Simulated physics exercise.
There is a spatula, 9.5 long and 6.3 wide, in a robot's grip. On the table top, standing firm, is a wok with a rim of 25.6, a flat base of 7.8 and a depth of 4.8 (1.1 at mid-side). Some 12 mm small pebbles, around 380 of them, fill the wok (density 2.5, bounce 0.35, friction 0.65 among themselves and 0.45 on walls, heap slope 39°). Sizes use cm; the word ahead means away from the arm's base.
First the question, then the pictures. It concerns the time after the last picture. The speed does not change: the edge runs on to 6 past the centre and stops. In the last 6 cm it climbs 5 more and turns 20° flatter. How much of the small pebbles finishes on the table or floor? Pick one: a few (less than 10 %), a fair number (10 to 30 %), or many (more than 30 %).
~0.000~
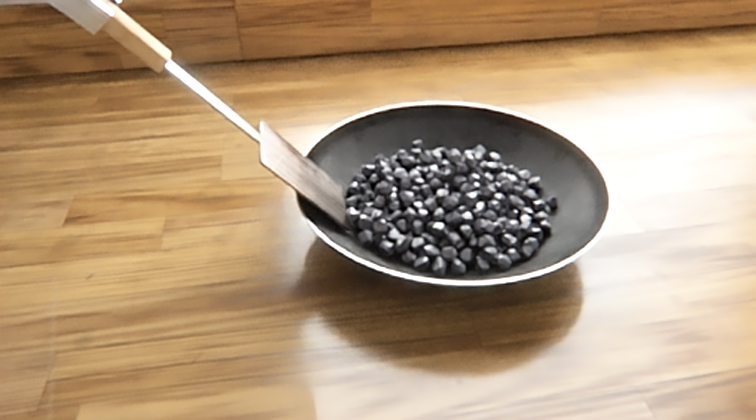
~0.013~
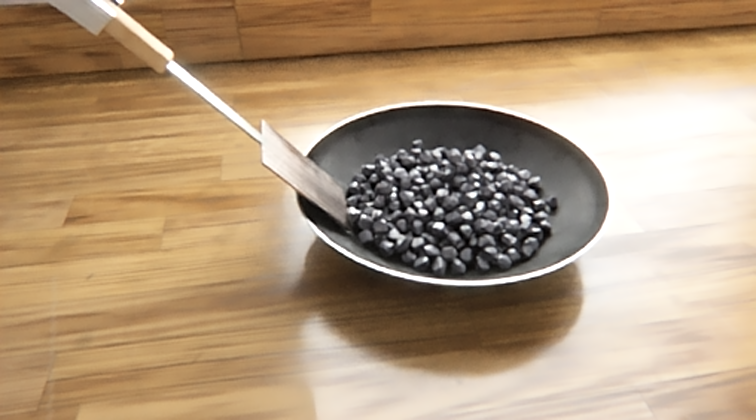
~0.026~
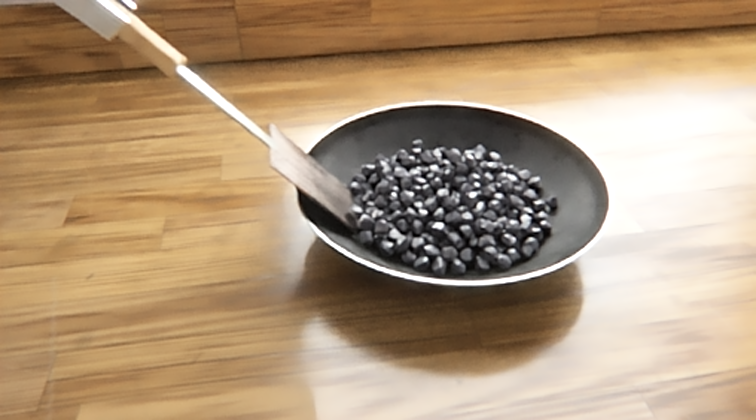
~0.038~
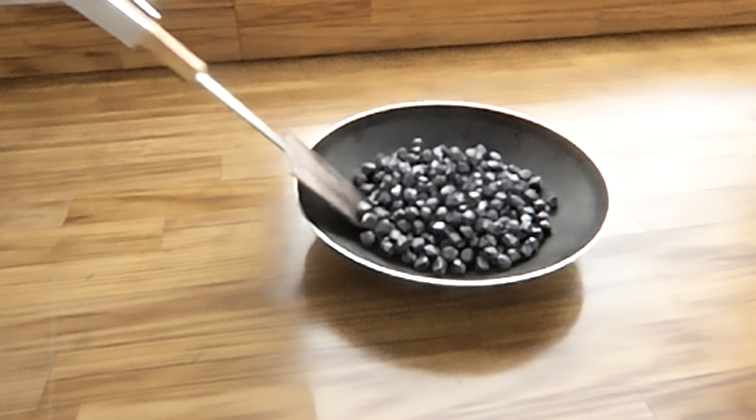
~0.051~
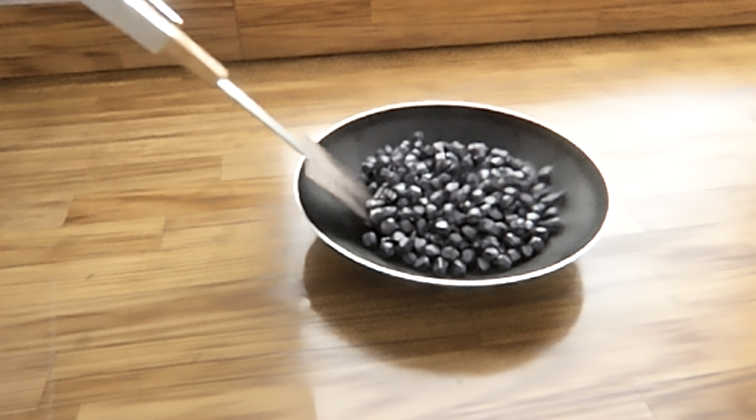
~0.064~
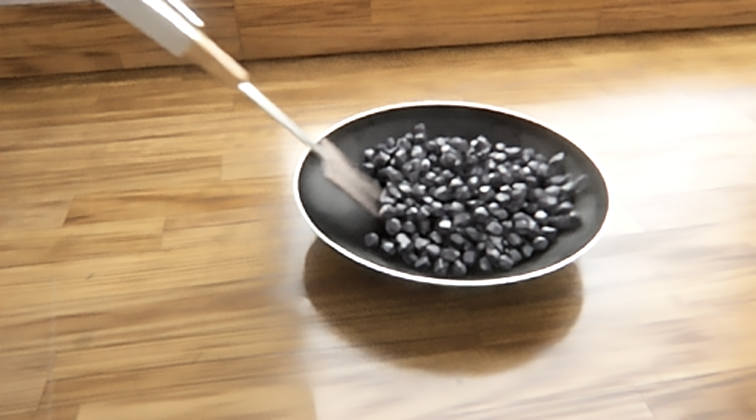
A fair number, 10 to 30 %.
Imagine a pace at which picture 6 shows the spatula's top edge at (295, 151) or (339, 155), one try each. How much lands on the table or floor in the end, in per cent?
Estimates: Near 5 %, near 20 %.
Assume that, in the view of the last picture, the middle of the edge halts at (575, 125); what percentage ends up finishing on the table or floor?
45 %, roughly.
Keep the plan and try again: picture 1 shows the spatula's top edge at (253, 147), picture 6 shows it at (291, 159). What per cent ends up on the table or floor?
Off the vessel, on the table or floor: Some 5 percent.
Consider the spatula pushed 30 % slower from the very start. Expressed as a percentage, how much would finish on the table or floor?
Some 5 in a hundred.
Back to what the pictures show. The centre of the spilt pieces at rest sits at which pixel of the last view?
My best guess is near (745, 190).
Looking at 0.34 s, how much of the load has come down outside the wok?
It comes to some 10 in a hundred.
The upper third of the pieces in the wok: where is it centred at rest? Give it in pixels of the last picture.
The middle lies somewhere around (536, 174).
After 0.10 s, sloping 50°, highest piece 7 above the table; 379 in the wok, 1 on the blade or in flight.
After 0.13 s, sloping 43°, highest piece 9 above the table; 370 in the wok, 10 on the blade or in flight.
After 0.34 s, sloping 30°, highest piece 9 above the table; 327 in the wok, 29 on the table or floor, 24 on the blade or in flight.
After 1.39 s, sloping 30°, highest piece 6 above the table; 327 in the wok, 53 on the table or floor.
At rest, 327 in the wok, 53 on the table or floor. That is 14 % on the table or floor.
